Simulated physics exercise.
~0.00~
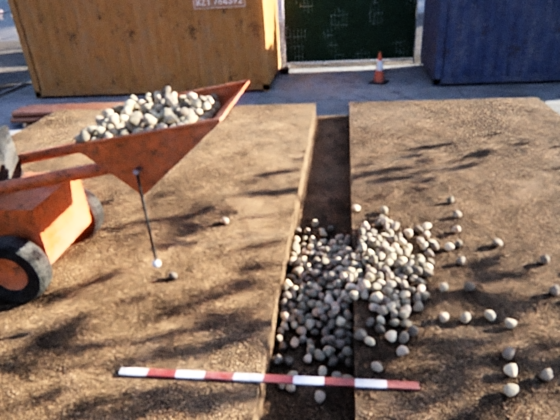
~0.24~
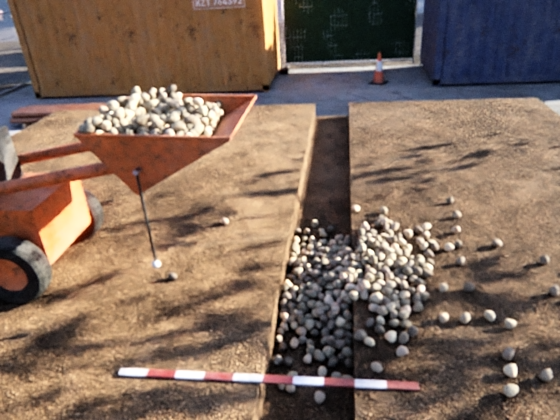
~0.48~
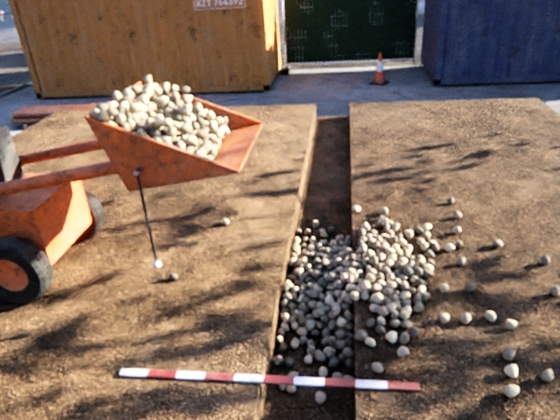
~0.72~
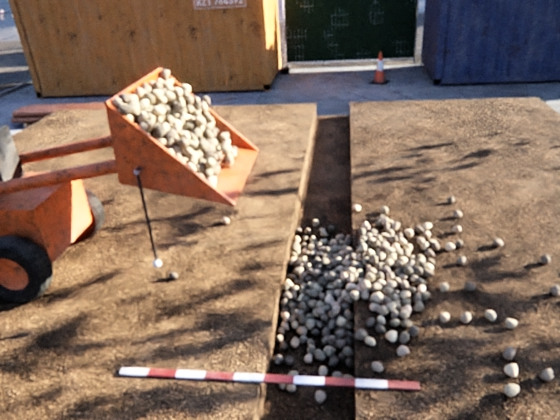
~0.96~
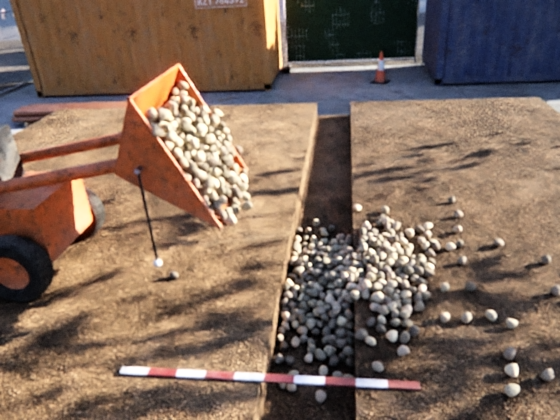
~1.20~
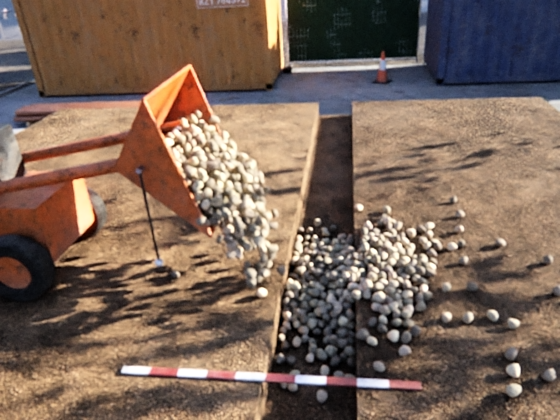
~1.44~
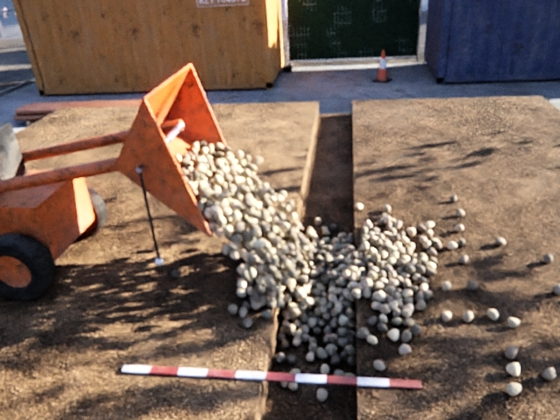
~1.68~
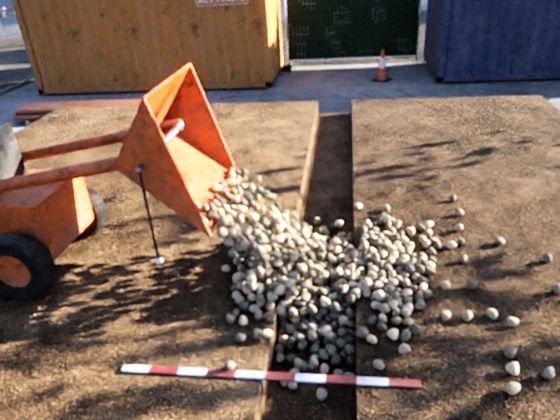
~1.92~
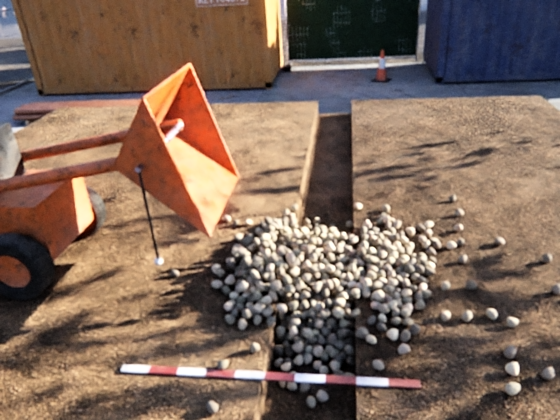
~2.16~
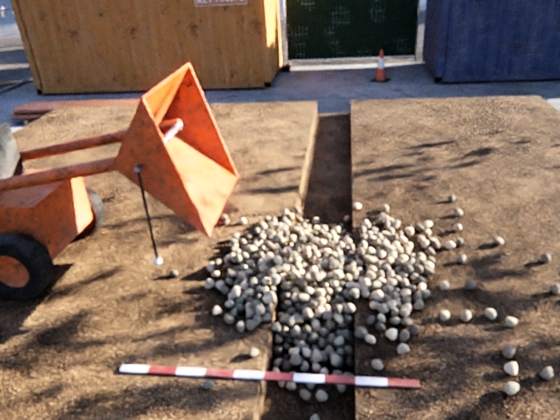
To begin with, an orange bucket heaped with pale, rounded stones sits at the left, while an earlier pile of similar stones lies in and beyond a straight-sided trench, behind a red and white striped staff. The bucket tips forward towards the trench, its load still held inside as it steepens. Then the stones slide over the front edge and pour down onto the near side of the trench. They spread across the ground and spill into the gap, merging with the older pile. Finally, the bucket hangs steeply tilted and empty above a broad heap straddling the trench.
